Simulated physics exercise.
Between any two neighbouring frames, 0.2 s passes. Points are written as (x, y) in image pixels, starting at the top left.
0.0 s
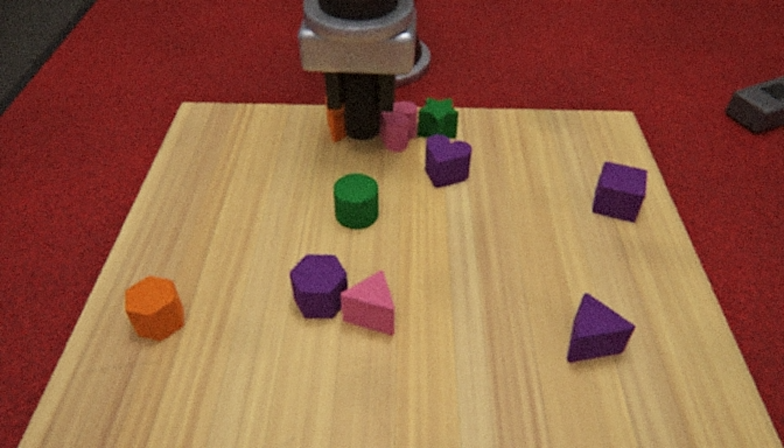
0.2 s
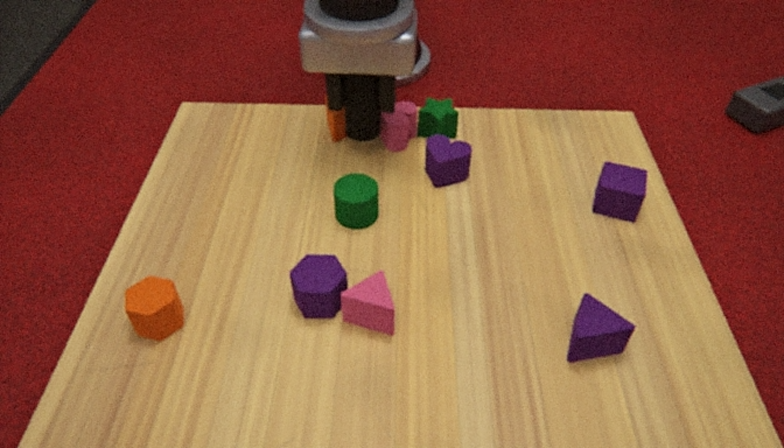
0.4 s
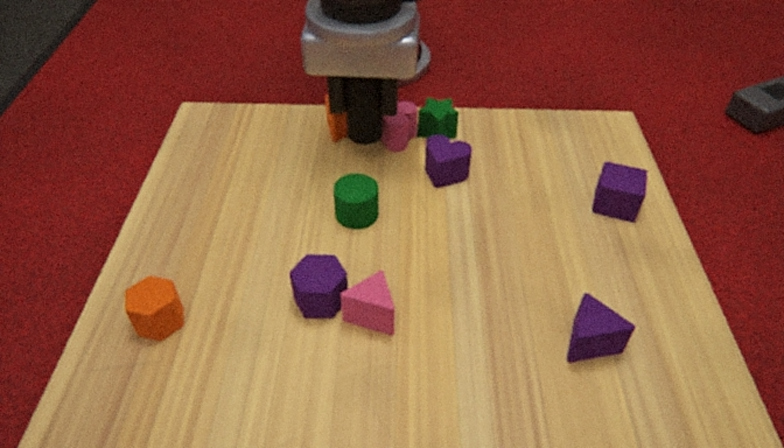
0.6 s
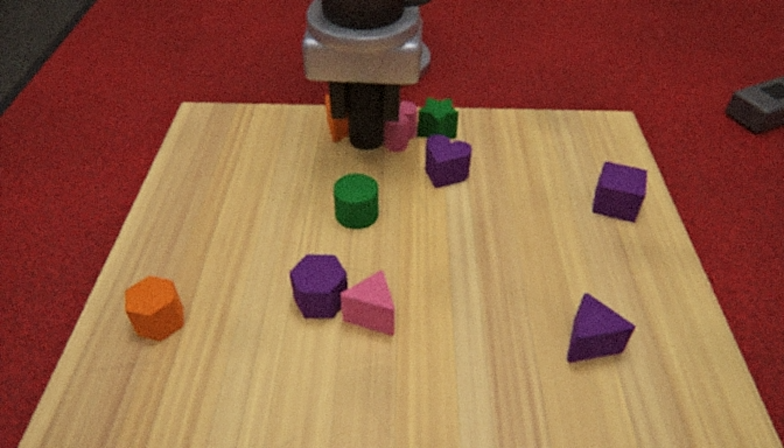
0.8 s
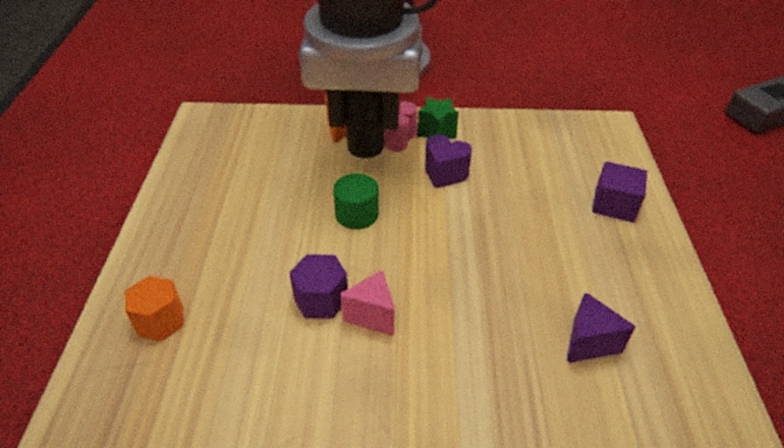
The robot arm's dark rod crept a short way forward over the wooden board toward the green cylinder, partly covering the pink block behind it, while the scattered purple, orange, pink and green blocks stayed still.
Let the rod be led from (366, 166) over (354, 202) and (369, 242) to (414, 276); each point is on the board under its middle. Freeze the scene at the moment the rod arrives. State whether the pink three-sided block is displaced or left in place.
Its place changes.
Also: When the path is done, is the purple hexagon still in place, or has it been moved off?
Stays where it is.
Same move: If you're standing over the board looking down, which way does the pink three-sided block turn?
Bird's-eye view: Clockwise.
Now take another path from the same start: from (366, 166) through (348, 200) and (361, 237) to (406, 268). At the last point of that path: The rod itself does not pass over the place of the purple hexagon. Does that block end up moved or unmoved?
It keeps its position.
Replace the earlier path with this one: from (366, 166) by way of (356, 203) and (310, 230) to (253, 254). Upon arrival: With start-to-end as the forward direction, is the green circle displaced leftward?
It seems so.
The first path, step by step. One third of the way, rod (353, 184); green circle (355, 205).
Two thirds of the way, rod (369, 224); green circle (363, 249).
At the end, rod (415, 257); purple hexagon not moved; green circle (378, 273); pink three-sided block (377, 309), turned 25° clockwise; pink heart-shaped block not moved.
